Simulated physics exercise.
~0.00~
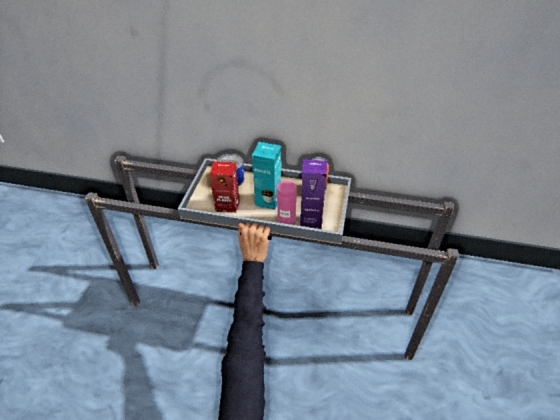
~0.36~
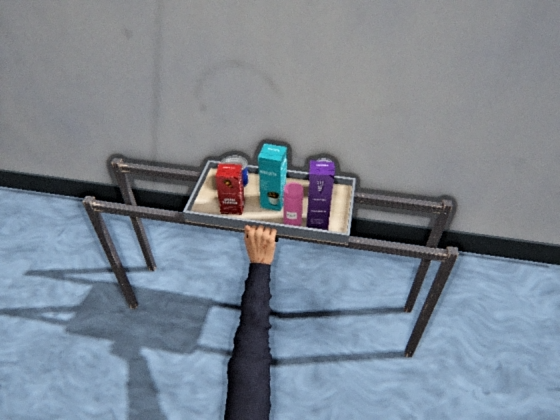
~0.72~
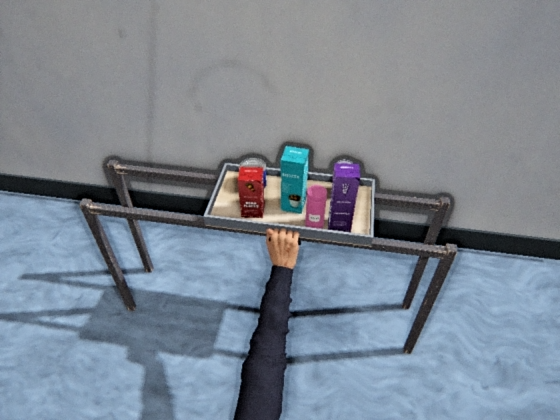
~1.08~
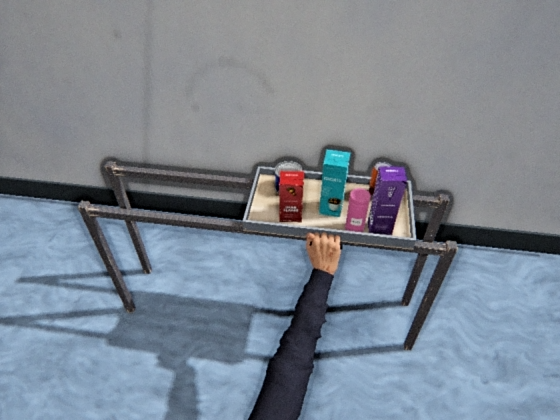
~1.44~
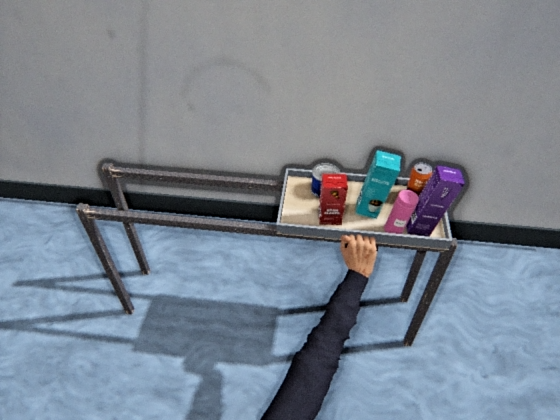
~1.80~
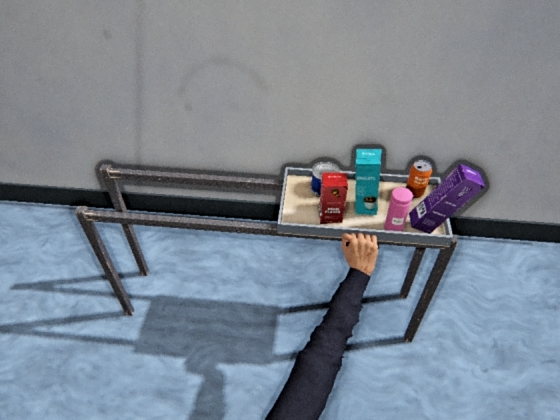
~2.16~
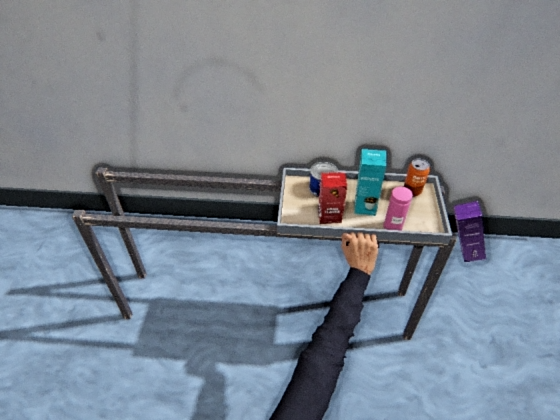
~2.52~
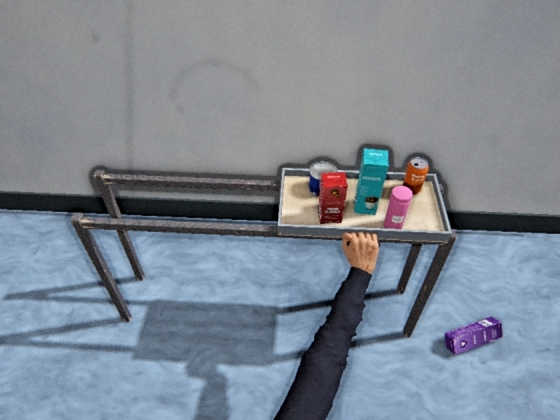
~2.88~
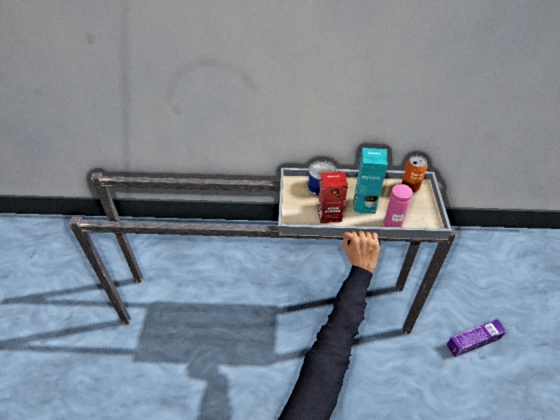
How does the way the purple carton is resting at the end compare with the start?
At the start the purple carton stands upright on the tray, and at the end it lies on its side on the floor.
